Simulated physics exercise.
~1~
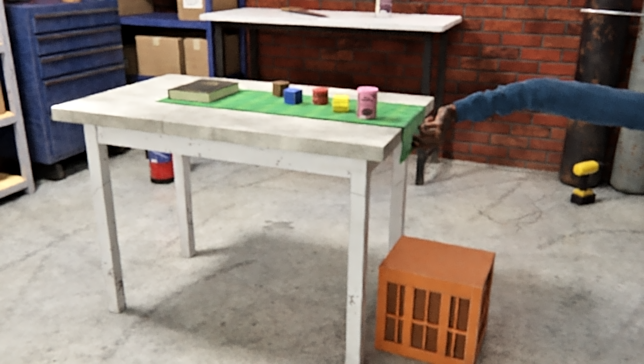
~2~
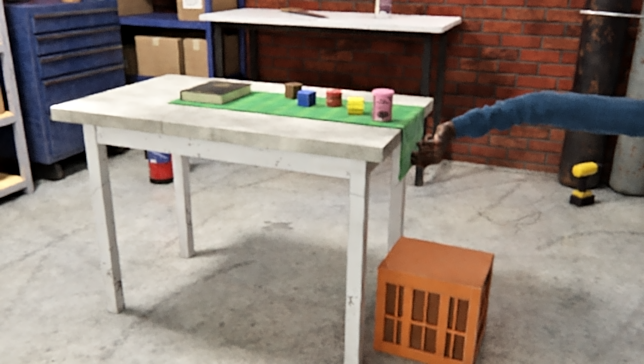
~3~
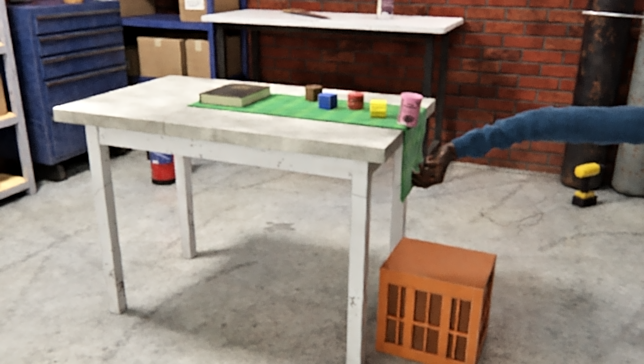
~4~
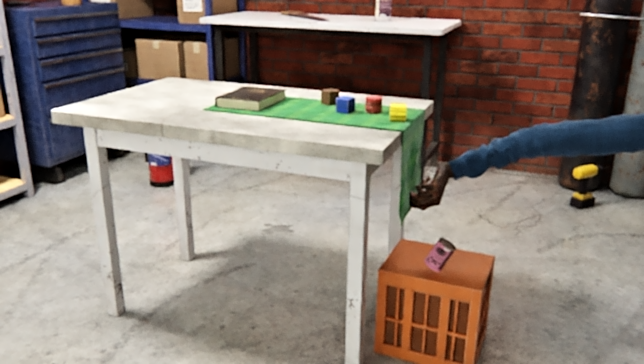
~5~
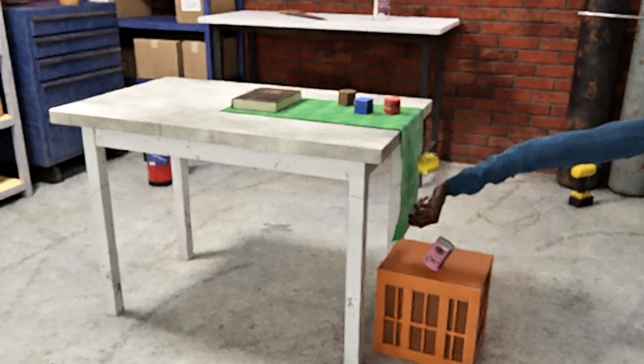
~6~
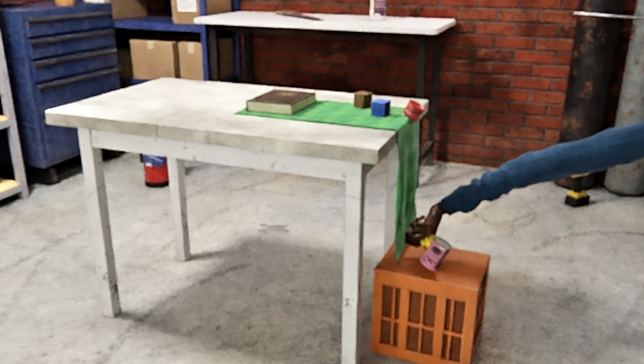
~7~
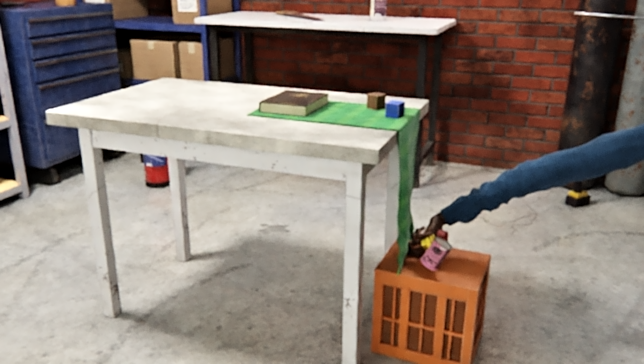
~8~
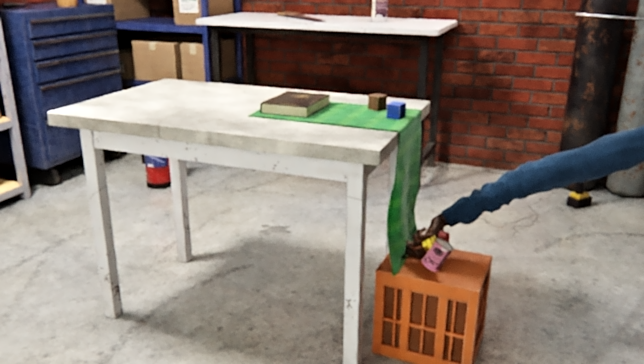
To begin with, a green cloth lies across a white-topped workbench, holding a book, a brown block, a blue cube, a red pot, a yellow cube and a pink can. A blue-sleeved arm reaches in from the right and draws the hanging end slowly down, carrying the objects toward the edge. The pink can tips over and drops onto the orange crate below. The yellow cube falls next, landing beside it, and the red pot follows. Finally the cloth's end reaches the crate and the pulling stops, with the book, brown block and blue cube still on the bench.
